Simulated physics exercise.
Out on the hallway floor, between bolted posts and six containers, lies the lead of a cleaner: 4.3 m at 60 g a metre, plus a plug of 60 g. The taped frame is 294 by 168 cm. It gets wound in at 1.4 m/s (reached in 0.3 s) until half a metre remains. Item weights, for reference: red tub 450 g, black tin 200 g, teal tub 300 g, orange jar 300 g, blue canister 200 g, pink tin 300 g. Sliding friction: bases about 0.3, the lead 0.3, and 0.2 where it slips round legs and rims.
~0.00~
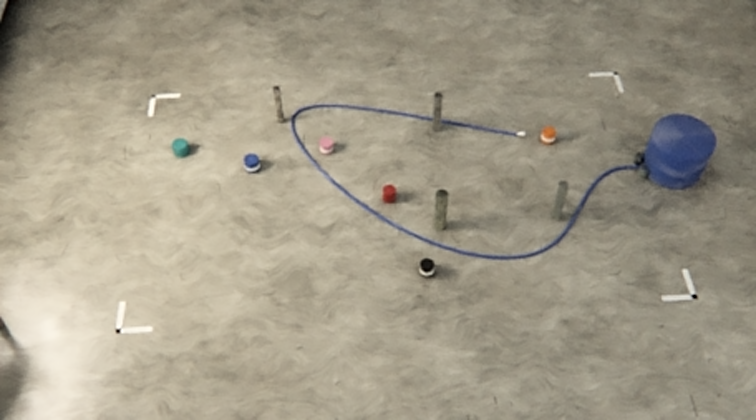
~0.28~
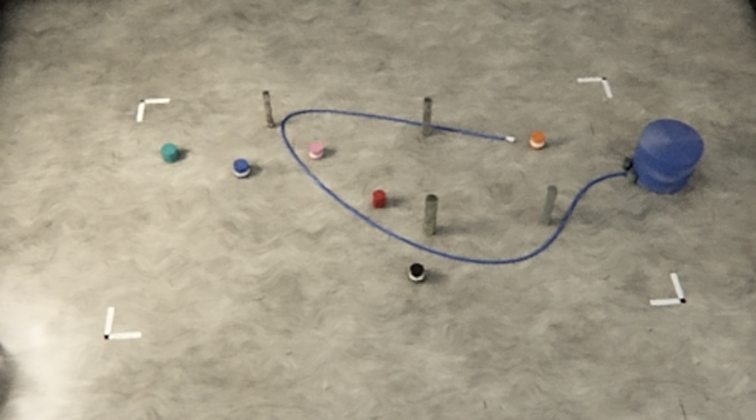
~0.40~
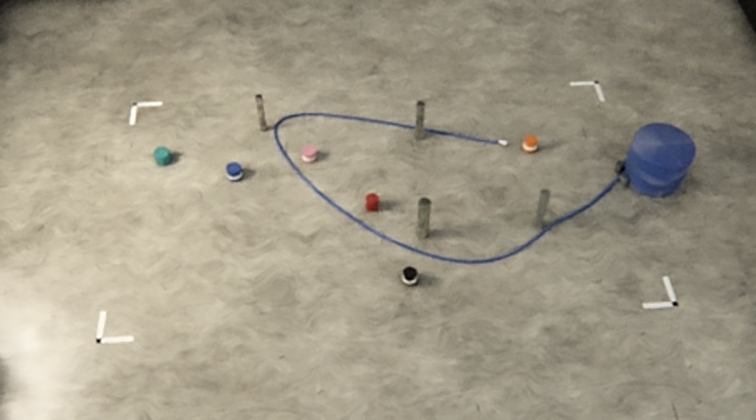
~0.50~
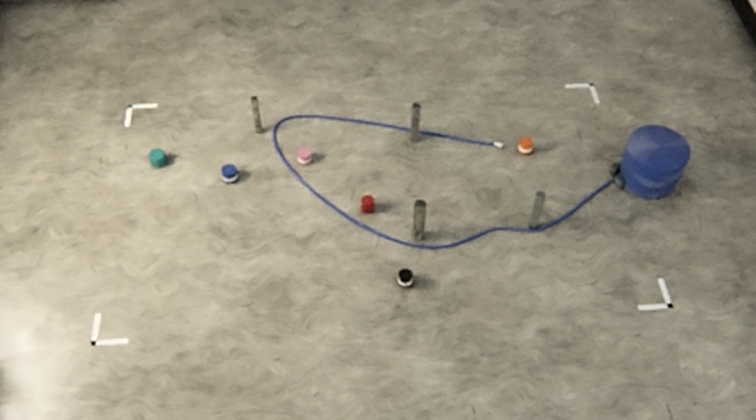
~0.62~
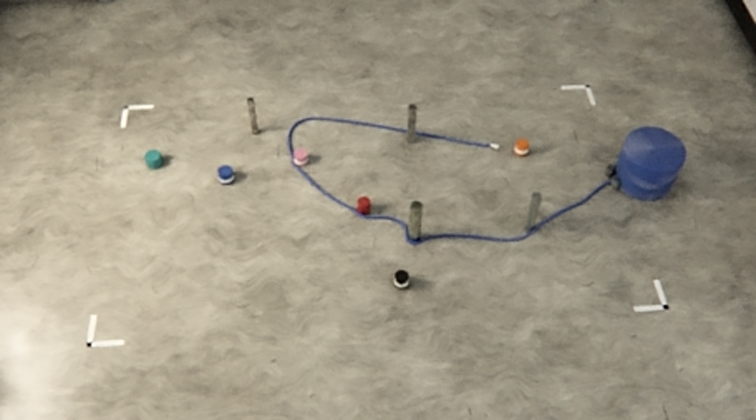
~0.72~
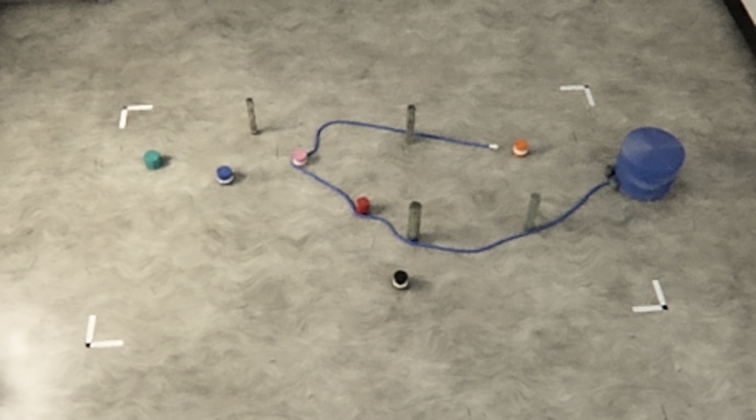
On the hallway floor, a blue lead looping from a blue cleaner drew inward around the posts, straightened near the cleaner, then bent against the red tub and the pink tin.
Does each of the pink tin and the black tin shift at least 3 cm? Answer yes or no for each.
Pink tin - yes, black tin - yes.
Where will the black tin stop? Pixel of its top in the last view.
In the last view, the top sits at about (581, 299).
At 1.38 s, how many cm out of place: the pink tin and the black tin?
Shifts - pink tin: Around 25 cm; black tin: Around 0 cm.
By 1.4 s, plug at (447, 140); pink tin 27 cm off its start.
By 2.0 s, plug at (324, 197); pink tin 46 cm off its start.
By 2.7 s, plug at (502, 233); black tin 68 cm off its start at (533, 293), pink tin 46 cm off its start at (369, 182).
By 3.3 s, plug at (586, 171); black tin 93 cm off its start, pink tin 46 cm off its start.
By 4.1 s, plug at (605, 181); black tin 93 cm off its start at (581, 299), pink tin 46 cm off its start at (369, 182).
